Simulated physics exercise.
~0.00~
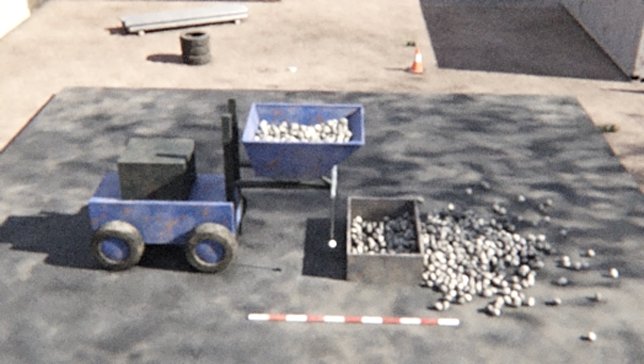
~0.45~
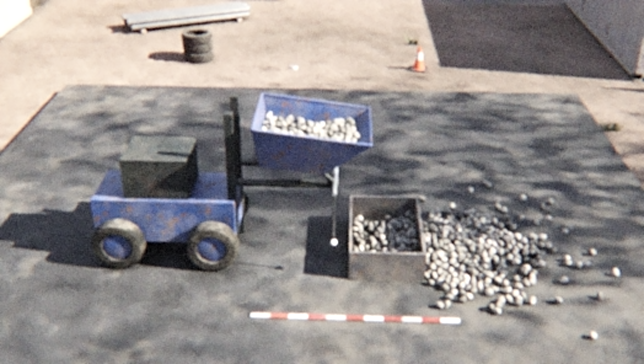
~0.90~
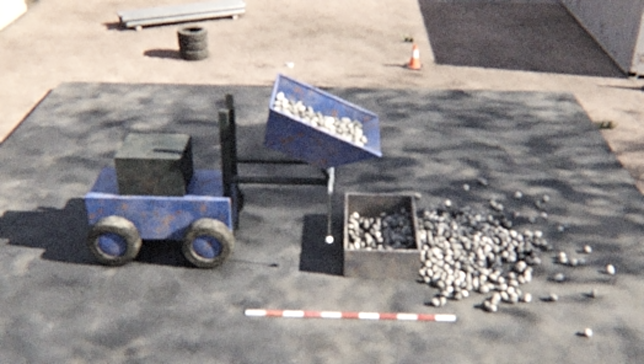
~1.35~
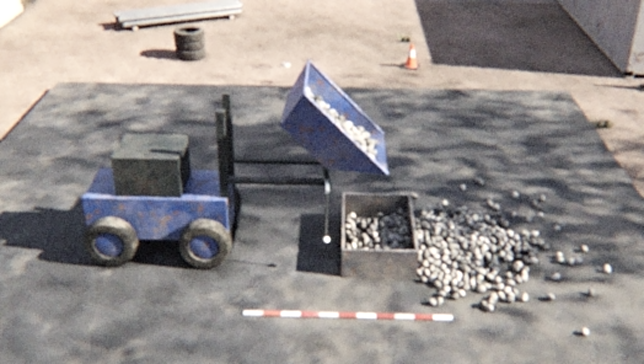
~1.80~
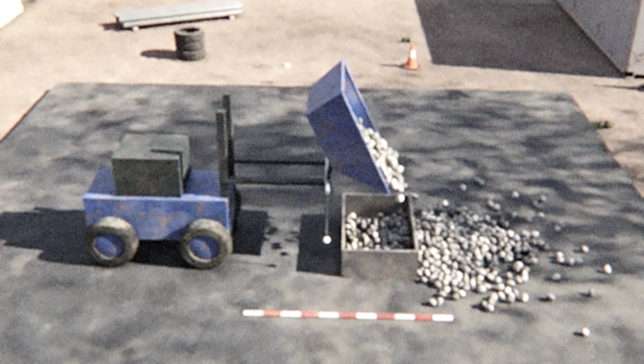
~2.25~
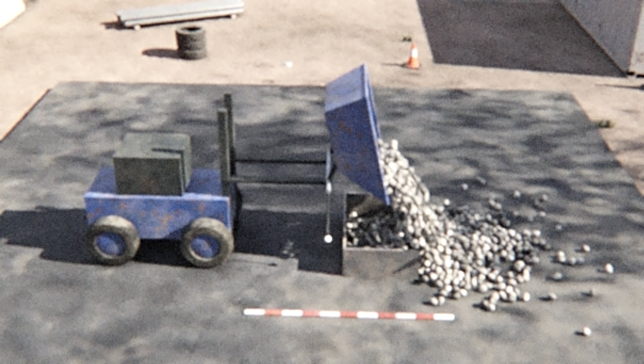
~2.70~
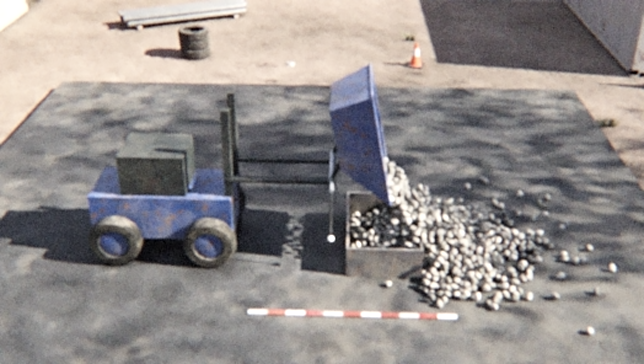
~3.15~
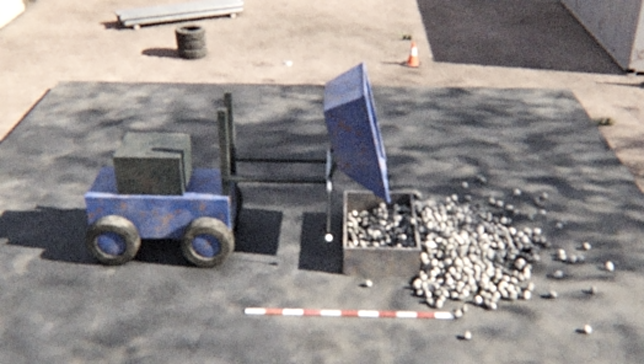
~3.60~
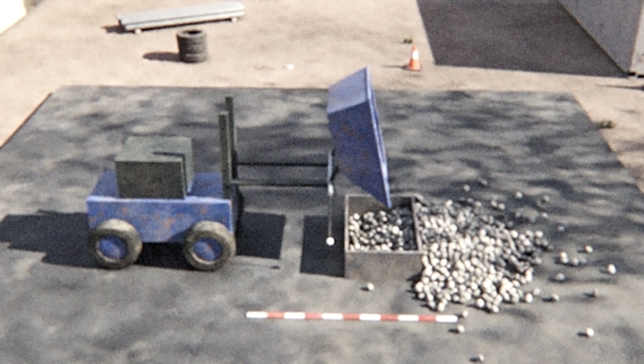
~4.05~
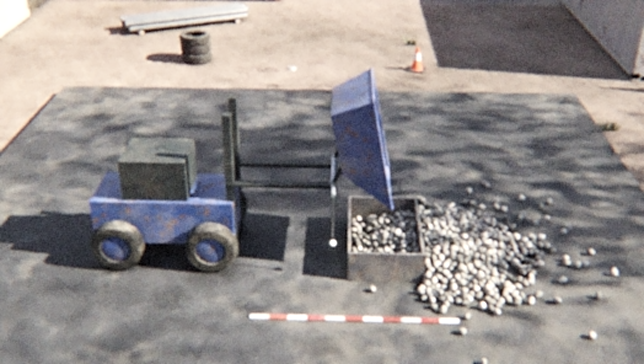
On a dark outdoor surface, a blue forklift tips its raised skip steeply to the right, sending pale rounded stones over a small bin, some landing inside but most spilling onto the loose heap beyond, until the skip hangs tilted and empty above the partly filled bin.
